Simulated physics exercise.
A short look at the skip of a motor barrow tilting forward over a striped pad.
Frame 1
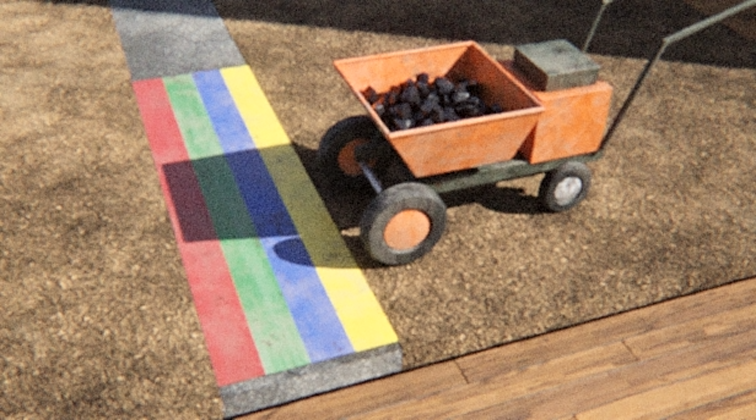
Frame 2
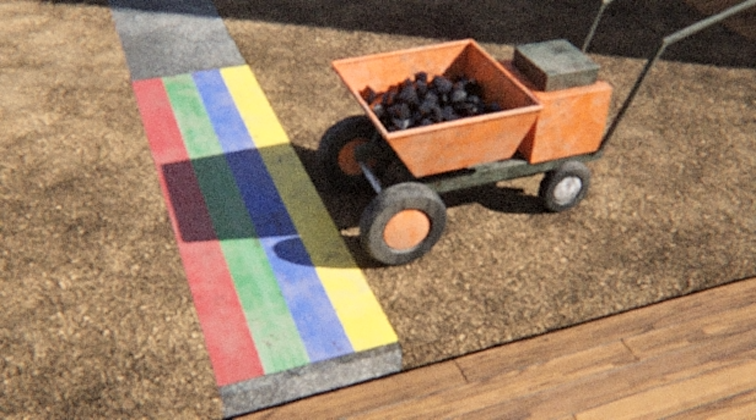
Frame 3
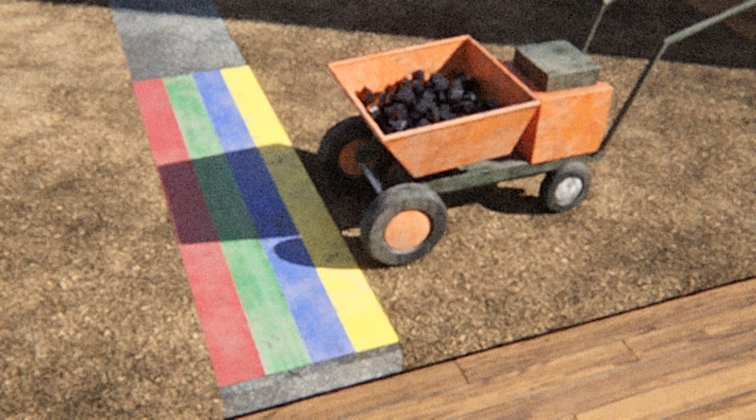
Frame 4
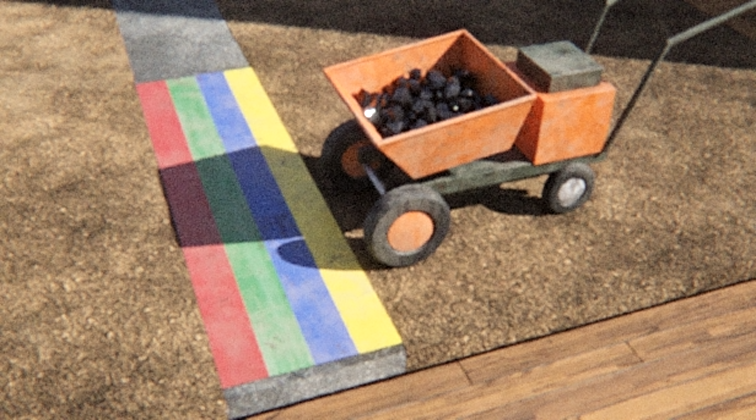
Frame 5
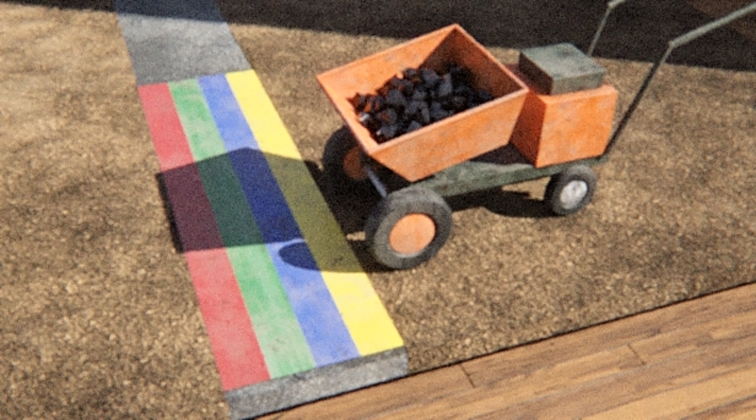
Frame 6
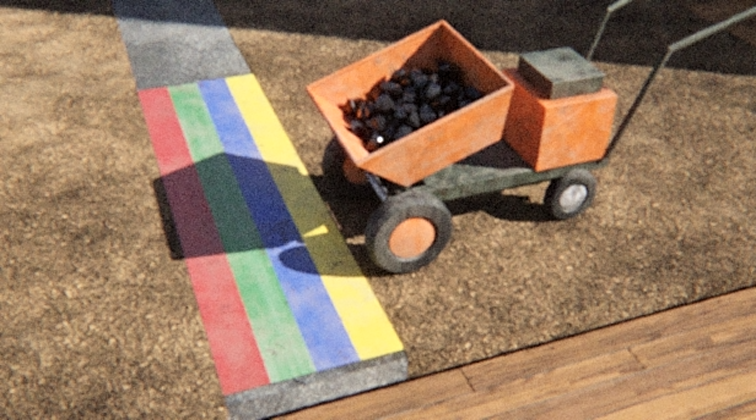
The orange skip of a barrow, loaded with black lumps, tilts forward toward a striped pad.
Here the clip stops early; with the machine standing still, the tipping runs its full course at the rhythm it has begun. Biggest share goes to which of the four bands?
Biggest share: Green.
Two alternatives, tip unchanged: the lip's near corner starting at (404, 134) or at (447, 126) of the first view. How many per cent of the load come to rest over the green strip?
Estimates, in order: 30 % then 10 %.
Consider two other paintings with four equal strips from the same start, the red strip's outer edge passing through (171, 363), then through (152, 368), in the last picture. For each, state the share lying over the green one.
30 and 30 percent, roughly.
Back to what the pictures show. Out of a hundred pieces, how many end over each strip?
Yellow strip 0 %, blue strip 25 %, green strip 40 %, red strip 20 %.
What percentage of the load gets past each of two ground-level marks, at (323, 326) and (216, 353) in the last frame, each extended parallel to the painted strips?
Estimate, first then second: 80 %, 10 %.
Soon, skip tipped steeply; all in the skip.
A while on, skip tipped right over; nearly all in the skip; a stray few over the blue strip; a small part over the green strip.
Towards the end, skip tipped right over; about a third in the skip; a small part over the blue strip; about a third over the green strip; about a quarter over the red strip; a stray few off the paint.
Finally, skip tipped right over; a small part in the skip; a stray few over the yellow strip; about a quarter over the blue strip; about a third over the green strip; about a quarter over the red strip; a stray few off the paint.
